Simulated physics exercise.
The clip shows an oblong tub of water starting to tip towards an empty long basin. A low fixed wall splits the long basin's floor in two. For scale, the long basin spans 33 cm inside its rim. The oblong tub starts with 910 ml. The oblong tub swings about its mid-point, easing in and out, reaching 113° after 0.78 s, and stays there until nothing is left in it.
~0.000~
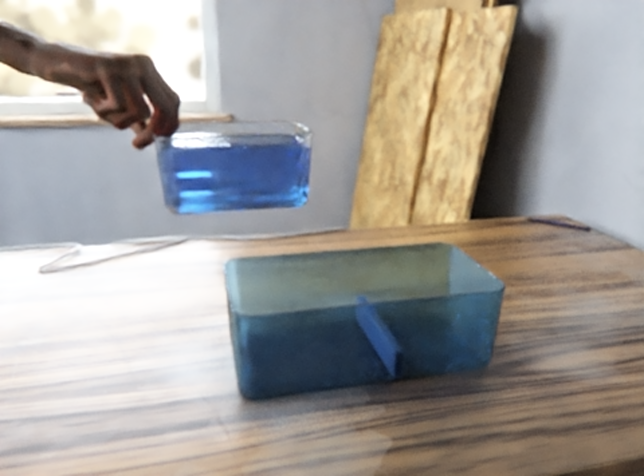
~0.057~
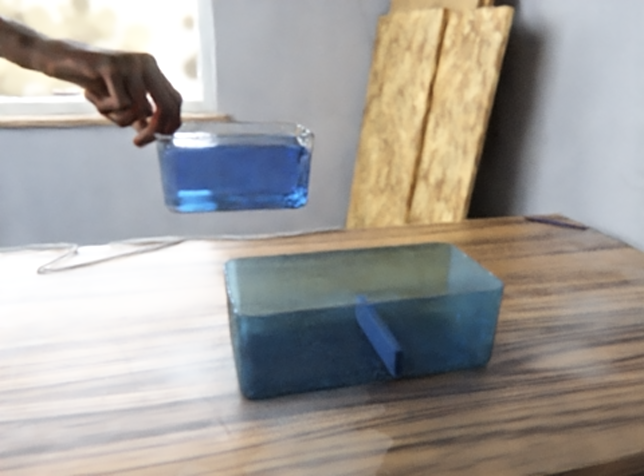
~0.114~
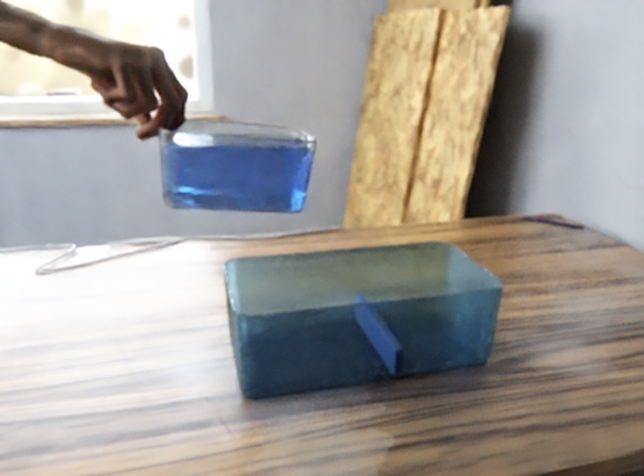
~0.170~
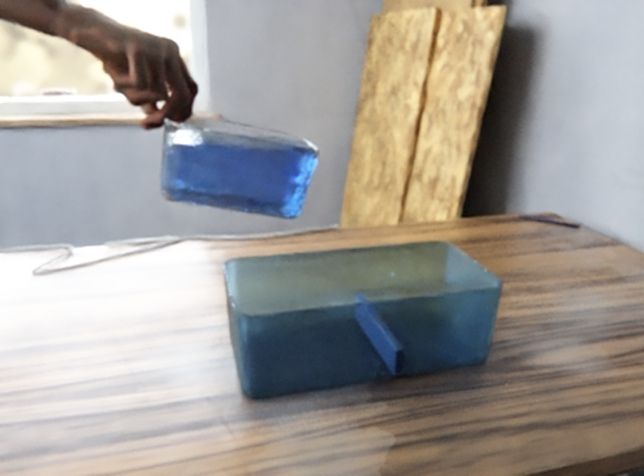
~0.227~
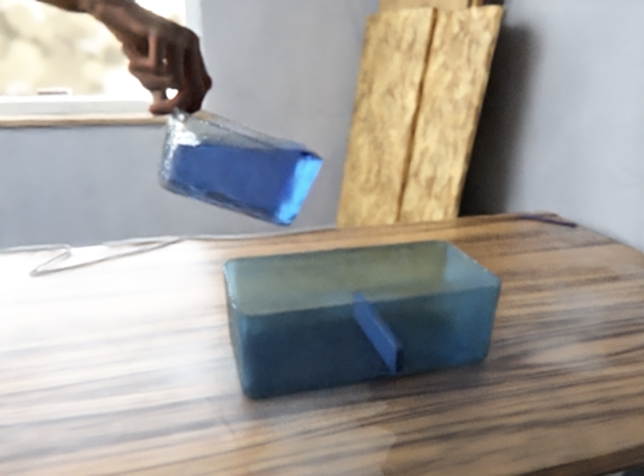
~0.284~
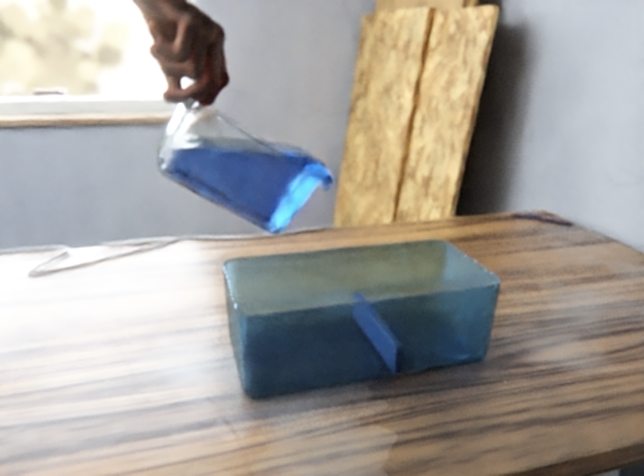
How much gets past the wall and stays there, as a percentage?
About 20 per cent.
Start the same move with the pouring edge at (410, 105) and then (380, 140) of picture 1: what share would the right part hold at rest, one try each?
In turn about 70 and 65 per cent.
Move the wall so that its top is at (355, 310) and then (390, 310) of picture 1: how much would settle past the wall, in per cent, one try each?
First 45, then 5 per cent.
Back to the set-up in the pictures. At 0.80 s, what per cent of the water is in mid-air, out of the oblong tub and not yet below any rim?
About 10 per cent.
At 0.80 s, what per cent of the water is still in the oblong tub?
About 2 per cent.
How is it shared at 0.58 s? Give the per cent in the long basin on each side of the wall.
Left about 40, right about 9.
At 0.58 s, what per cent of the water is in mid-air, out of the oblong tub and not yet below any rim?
Near 36 in a hundred.
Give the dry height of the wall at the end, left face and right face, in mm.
Left about 14 mm, right about 28 mm.
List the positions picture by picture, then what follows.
In the first frame, tilt 0°; pouring edge (305, 129); surface from (160, 141) to (302, 137); the long basin's rim runs from (228, 287) to (476, 264); the wall's top is at (378, 322).
In the second frame, tilt 1°; pouring edge (306, 131); surface from (161, 141) to (302, 139).
In the third frame, tilt 6°; pouring edge (308, 137); surface from (163, 140) to (304, 141).
In the fourth frame, tilt 13°; pouring edge (310, 146); surface from (166, 139) to (308, 144).
In the fifth frame, tilt 22°; pouring edge (312, 158); surface from (168, 142) to (308, 151); 2 per cent is over the edge.
In the sixth frame, tilt 33°; pouring edge (311, 172); surface from (166, 142) to (308, 161); 8 per cent is over the edge.
By 0.58 s the tilt is 96° and 16 per cent is still to pour, 40 is left of the wall and 9 right of it.
By 0.80 s the tilt is 113° and 2 per cent is still to pour, 74 is left of the wall and 14 right of it.
By 1.03 s the tilt is 113° and 0 per cent is still to pour, 75 is left of the wall and 19 right of it.
By 1.28 s the tilt is 113° and 0 per cent is still to pour, 74 is left of the wall and 20 right of it.
At rest 74 per cent lies left of the wall, 20 right of it and 5 outside.
